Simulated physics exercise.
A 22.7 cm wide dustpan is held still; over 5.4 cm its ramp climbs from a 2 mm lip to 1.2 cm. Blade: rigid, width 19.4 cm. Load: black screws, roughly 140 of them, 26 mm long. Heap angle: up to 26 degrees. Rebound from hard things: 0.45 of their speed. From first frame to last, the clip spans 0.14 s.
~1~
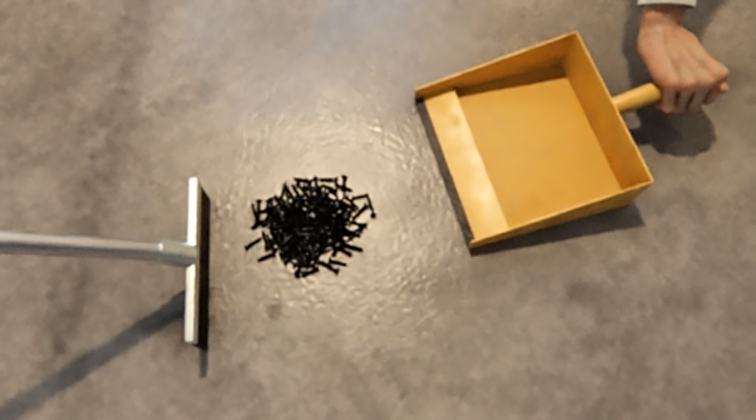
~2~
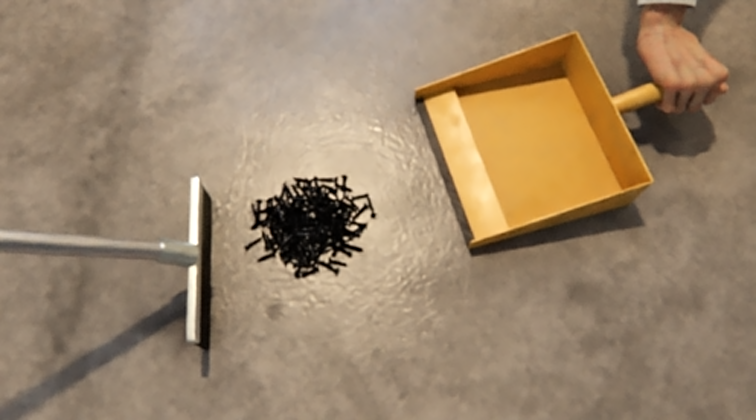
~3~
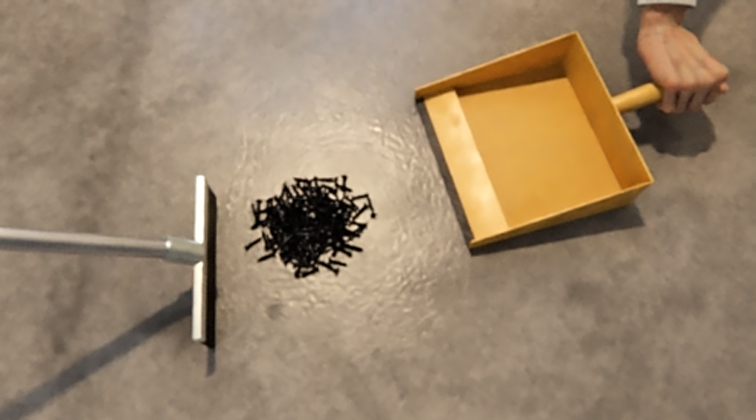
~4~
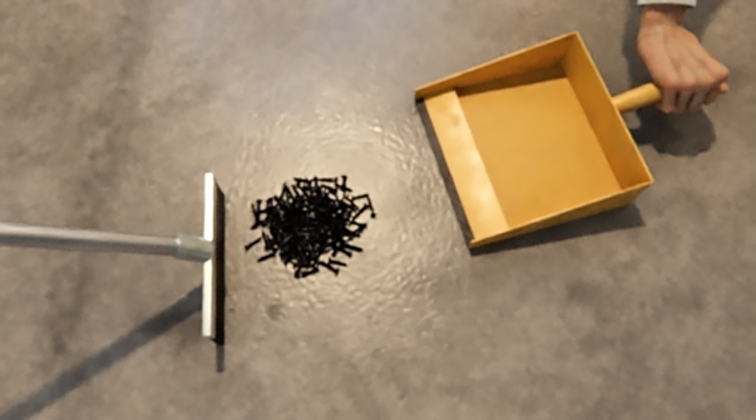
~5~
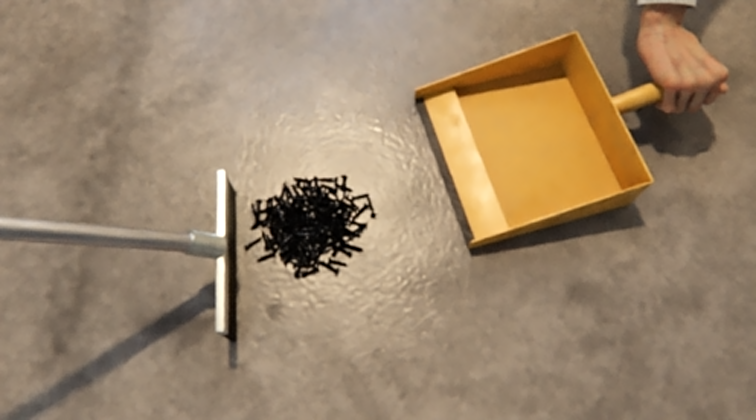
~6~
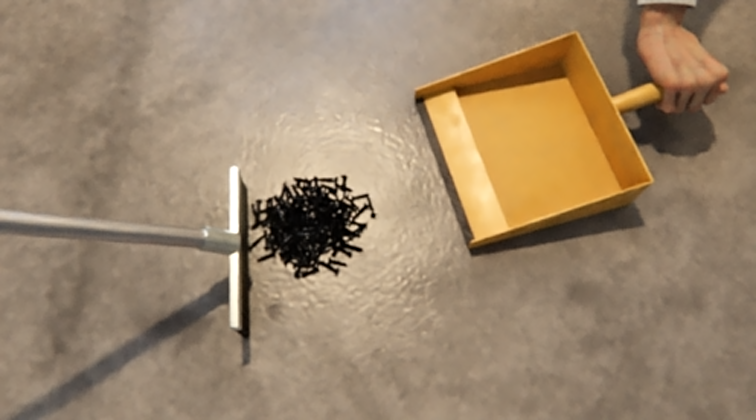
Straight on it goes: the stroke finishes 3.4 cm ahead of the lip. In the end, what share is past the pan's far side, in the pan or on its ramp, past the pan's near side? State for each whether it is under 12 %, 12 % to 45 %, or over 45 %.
Far side: Under 12 %; pan: 12 % to 45 %; near side: Under 12 %.
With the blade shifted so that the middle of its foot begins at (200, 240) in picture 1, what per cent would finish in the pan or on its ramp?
Estimate: ~ 10 %.
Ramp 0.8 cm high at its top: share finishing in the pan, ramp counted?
Then about 20 per cent.
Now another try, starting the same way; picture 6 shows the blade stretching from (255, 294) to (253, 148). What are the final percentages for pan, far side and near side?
The pan gets 30, the far side 0 and the near side 5.
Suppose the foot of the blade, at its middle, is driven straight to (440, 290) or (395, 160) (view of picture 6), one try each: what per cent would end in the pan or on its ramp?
Some 5 per cent on the first try, 5 per cent on the second.
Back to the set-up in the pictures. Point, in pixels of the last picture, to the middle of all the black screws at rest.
Est. centre at rest: (437, 191) px.
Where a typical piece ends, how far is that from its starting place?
About 18 cm.
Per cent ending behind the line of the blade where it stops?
Roughly 0 percent of it.
Then, 0.20 s after the last picture, middle of the blade 16 cm from the lip; 0 % over the lip, far side 0 %, near side 0 %.
Then, 0.34 s after the last picture, middle of the blade 8 cm from the lip; 0 % over the lip, far side 0 %, near side 5 %.
Then, 0.60 s after the last picture, middle of the blade 5 cm from the lip; 20 % over the lip, far side 0 %, near side 5 %.
In the end, far side 0 %, pan 20 %, near side 5 %, in front of the lip or behind the blade 75 %.
